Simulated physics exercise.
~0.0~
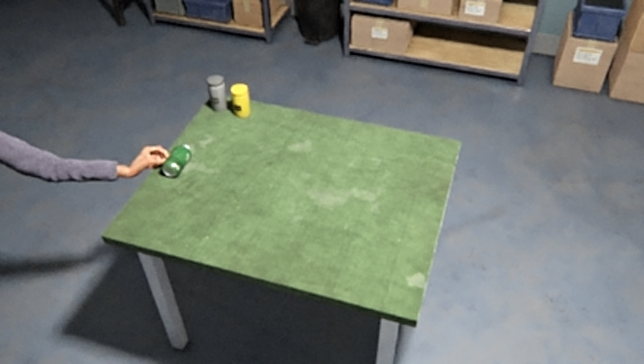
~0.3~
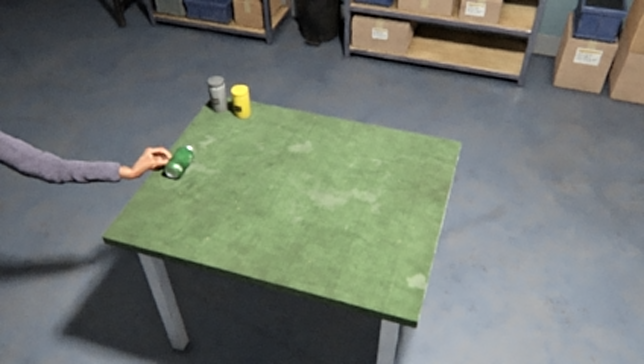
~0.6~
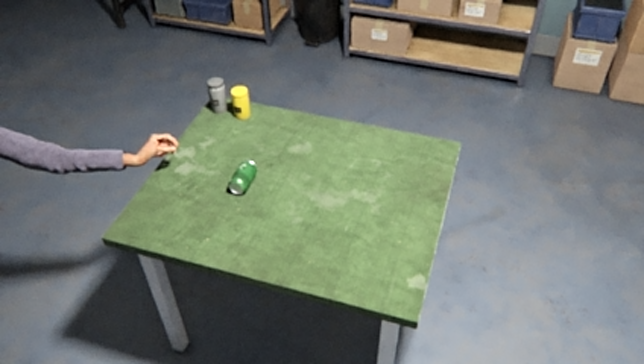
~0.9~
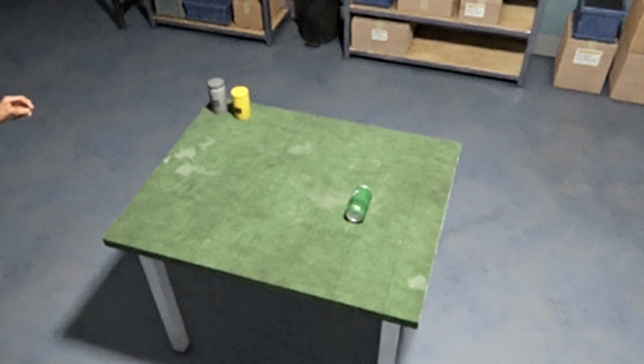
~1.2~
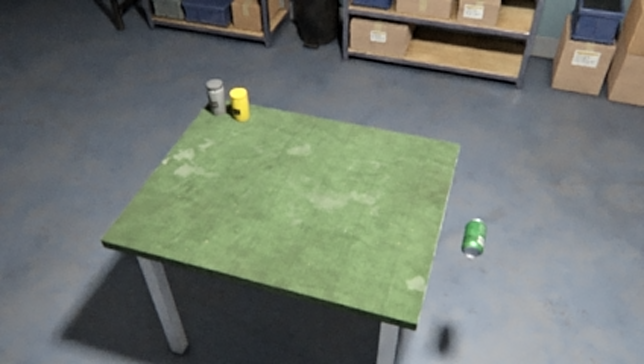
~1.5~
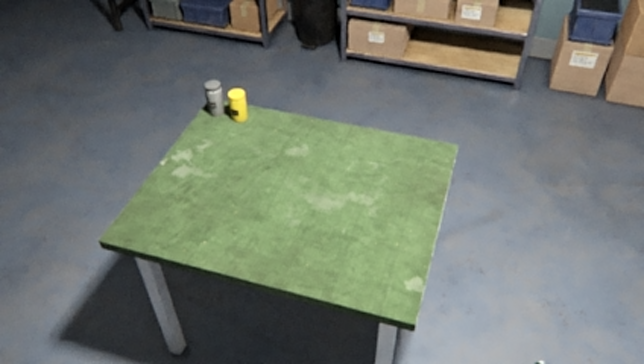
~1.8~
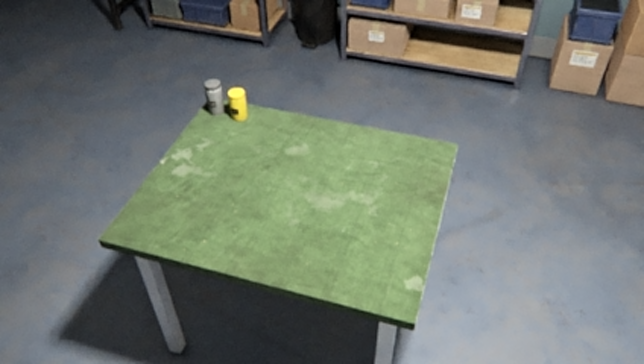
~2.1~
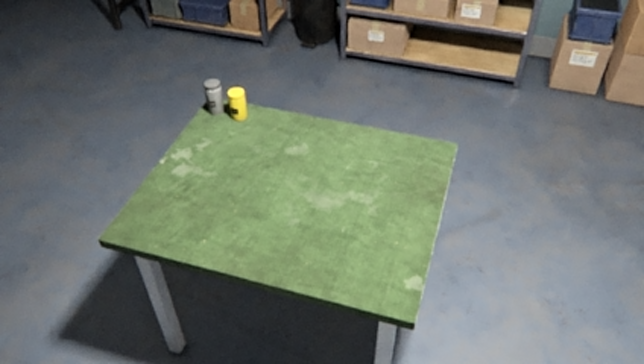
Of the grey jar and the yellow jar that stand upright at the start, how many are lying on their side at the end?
None of them are lying on their side, as the grey jar and the yellow jar both still stand upright on the table.
